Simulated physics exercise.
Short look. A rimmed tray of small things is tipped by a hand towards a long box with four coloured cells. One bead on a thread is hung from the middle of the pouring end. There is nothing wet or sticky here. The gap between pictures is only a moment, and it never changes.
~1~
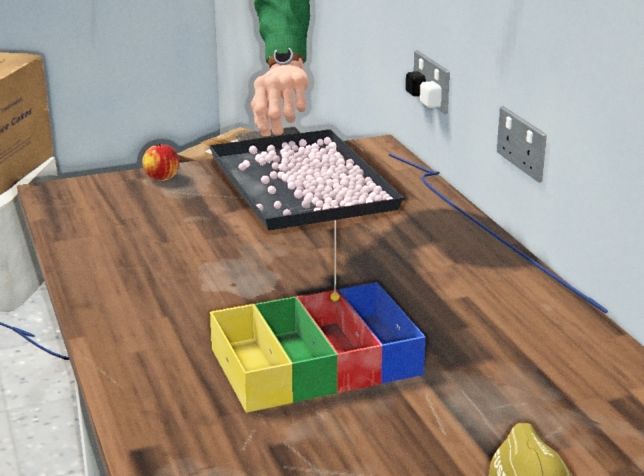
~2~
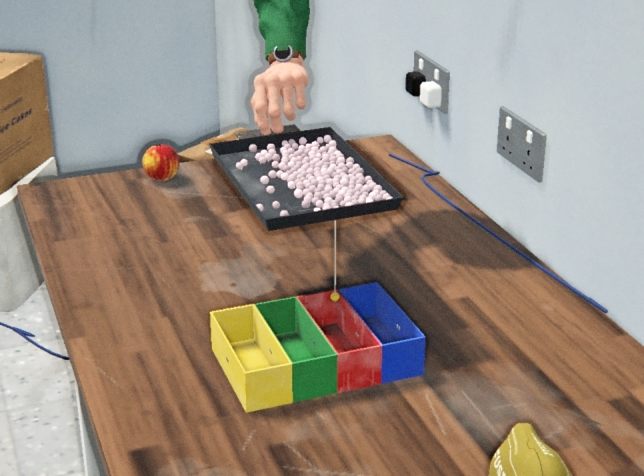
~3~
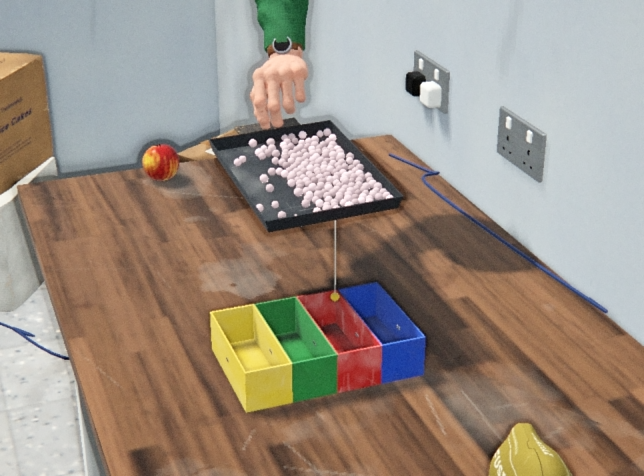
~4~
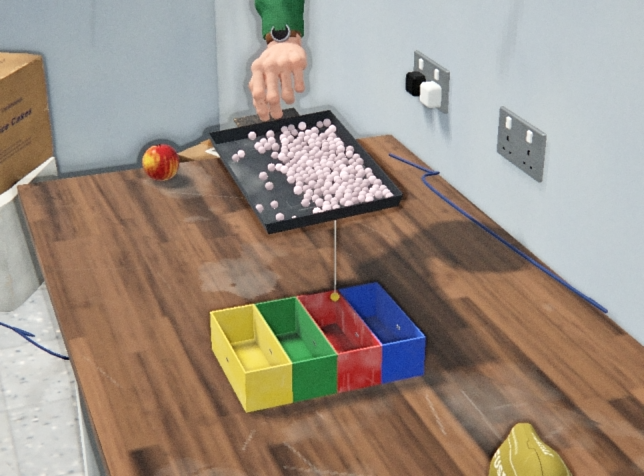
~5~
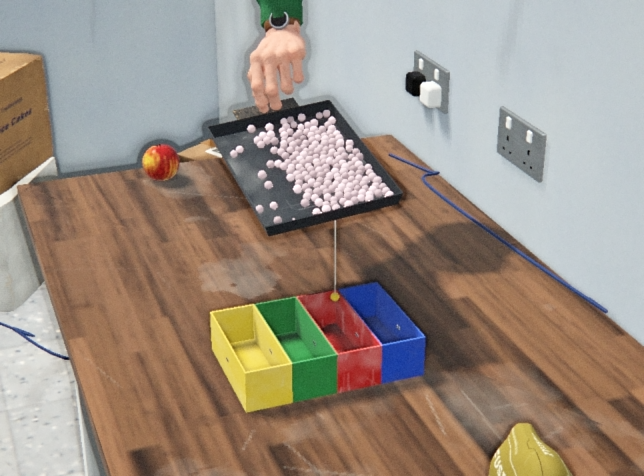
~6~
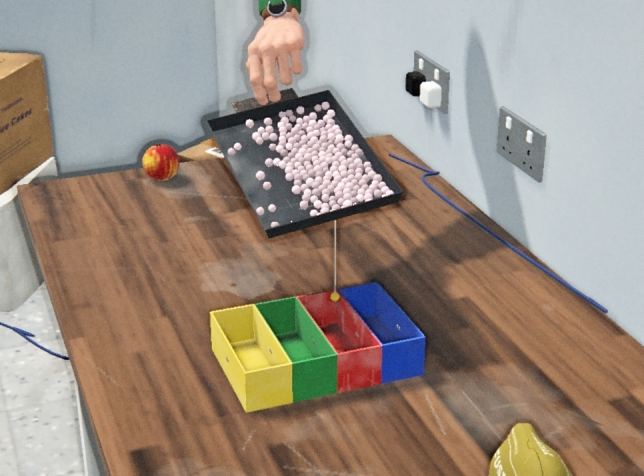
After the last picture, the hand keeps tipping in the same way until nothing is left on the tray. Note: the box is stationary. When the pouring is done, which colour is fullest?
Fullest: The green cell.
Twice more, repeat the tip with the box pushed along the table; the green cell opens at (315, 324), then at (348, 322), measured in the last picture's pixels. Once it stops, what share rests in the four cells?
Well, you'd get about 90 per cent and then about 40 per cent.
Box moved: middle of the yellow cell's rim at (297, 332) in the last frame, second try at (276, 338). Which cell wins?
That yellow cell, then yellow.
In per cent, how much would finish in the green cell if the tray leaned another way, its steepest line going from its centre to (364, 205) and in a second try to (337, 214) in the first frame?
0 and 20 per cent, in that order.
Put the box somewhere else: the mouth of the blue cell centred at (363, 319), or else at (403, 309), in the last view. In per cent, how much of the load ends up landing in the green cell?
Around 80 and around 20 per cent, in that order.
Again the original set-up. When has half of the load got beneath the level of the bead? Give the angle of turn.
It's turned some 80 degrees by then.
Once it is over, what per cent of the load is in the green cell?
About 60 %.
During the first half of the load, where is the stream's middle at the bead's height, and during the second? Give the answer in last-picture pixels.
For the early half I get (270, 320), and for the late half (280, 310).
Just after the last frame, tray tipped steeply; the larger part on the tray; about a tenth in the yellow cell; just a few in the green cell; just a few in the red cell; about a tenth falling or outside the box.
A moment on, tray tipped right over; about a tenth on the tray; roughly half in the green cell; roughly a third in the yellow cell; just a few in the red cell; just a few in the blue cell; about a tenth falling or outside the box.
Further on, tray tipped past a quarter turn; roughly two thirds in the green cell; roughly a third in the yellow cell; just a few in the red cell; just a few in the blue cell; just a few falling or outside the box.
When it is over, tray tipped past a quarter turn; roughly two thirds in the green cell; roughly a third in the yellow cell; just a few in the red cell; just a few in the blue cell; just a few outside the box.
